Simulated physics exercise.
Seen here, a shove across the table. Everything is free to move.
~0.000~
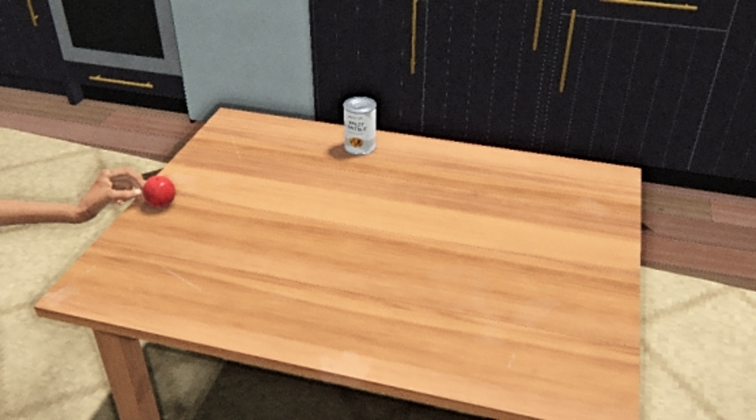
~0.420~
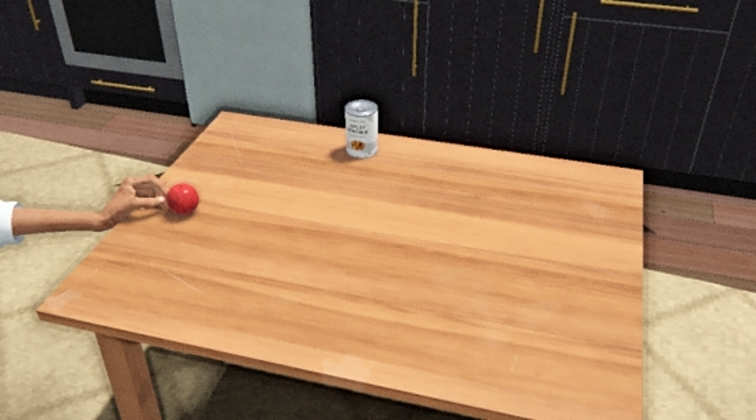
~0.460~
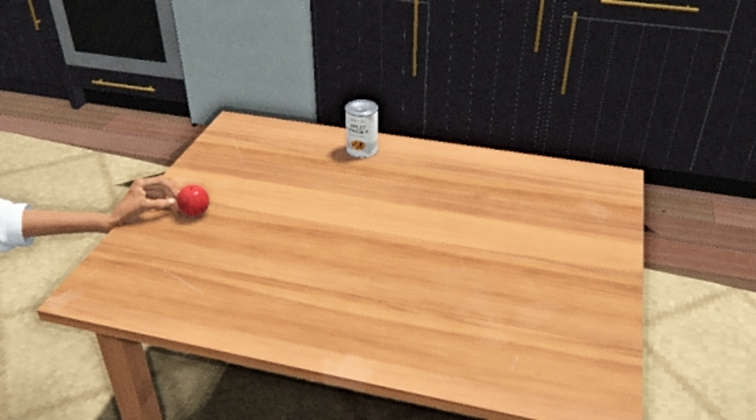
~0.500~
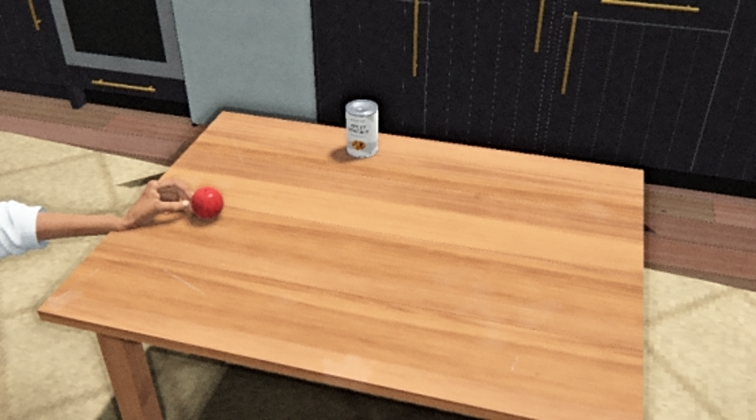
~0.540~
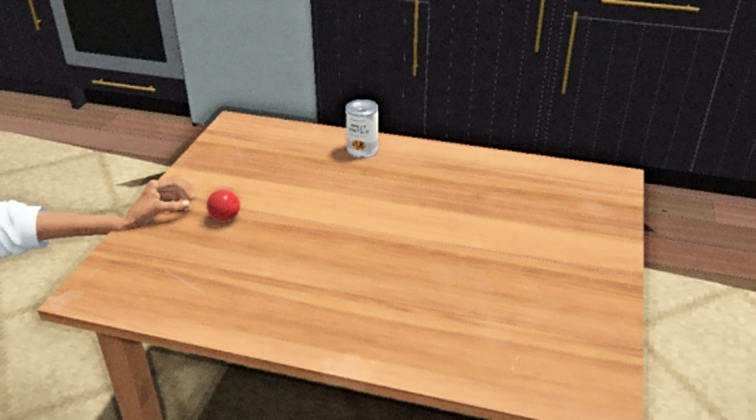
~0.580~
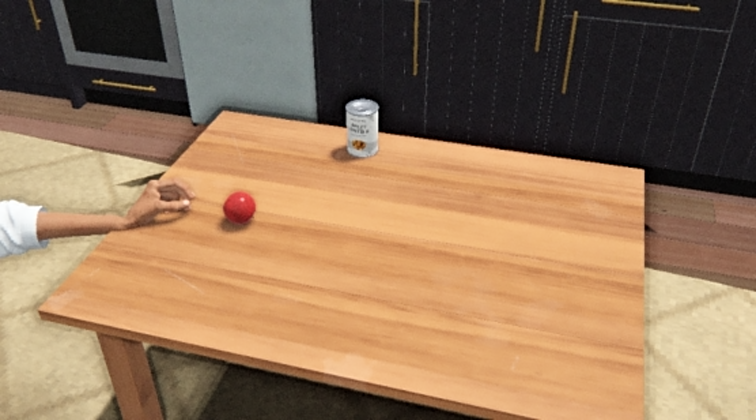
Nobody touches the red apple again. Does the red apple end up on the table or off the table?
The red apple falls off the table.
After 1.08 s, red apple rolled well along near (448, 244).
After 1.68 s, red apple now off the table.
By the end (2.1 s), off the table, red apple.
